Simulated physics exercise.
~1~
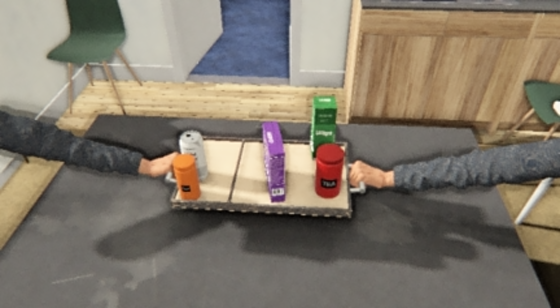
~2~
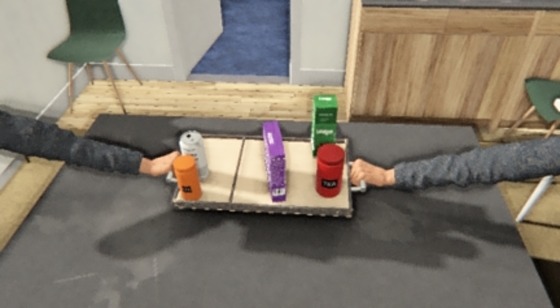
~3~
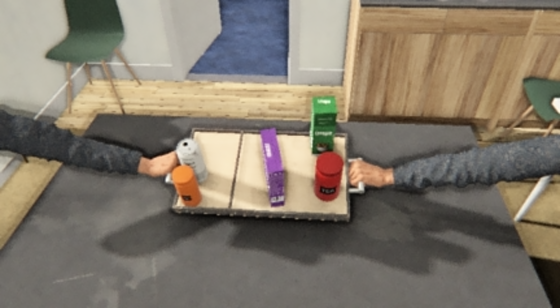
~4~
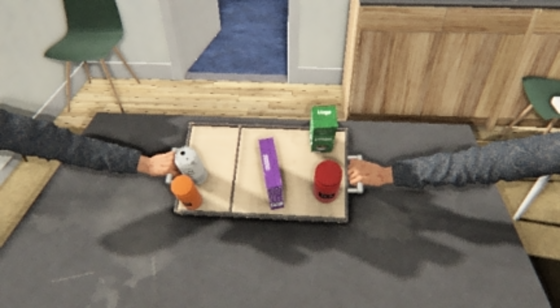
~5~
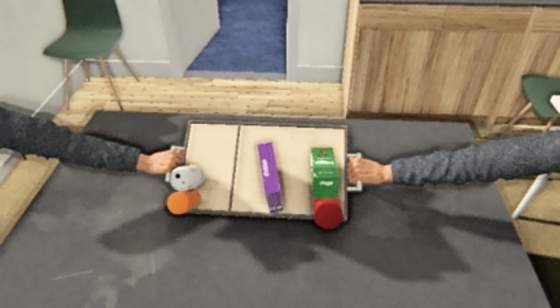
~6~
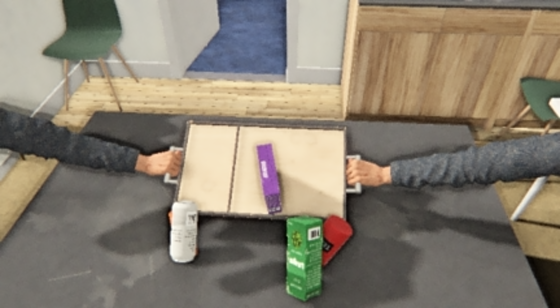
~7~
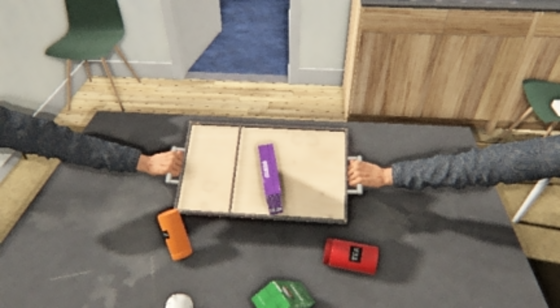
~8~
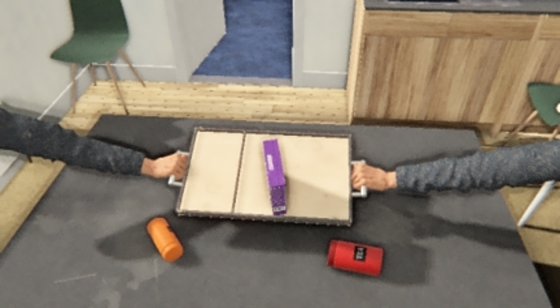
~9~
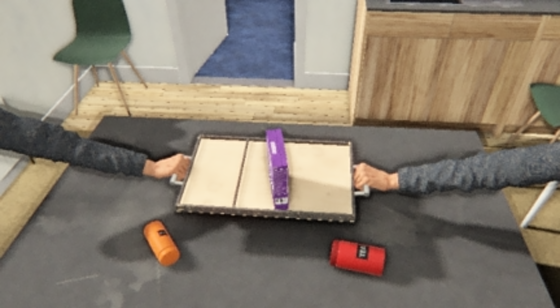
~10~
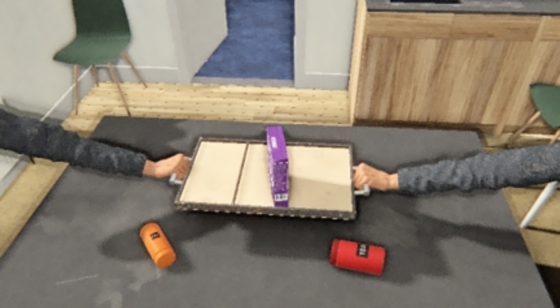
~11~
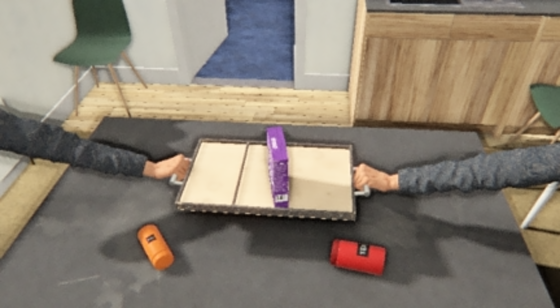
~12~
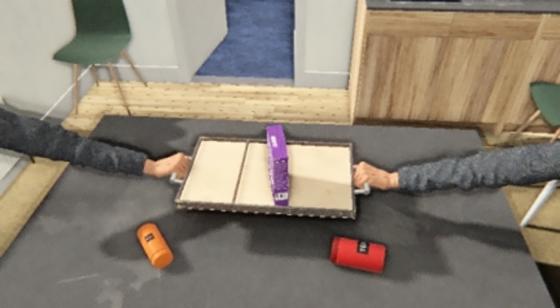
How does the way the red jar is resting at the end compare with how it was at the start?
At the start the red jar stood upright on the tray, but by the end it was lying on its side on the table.
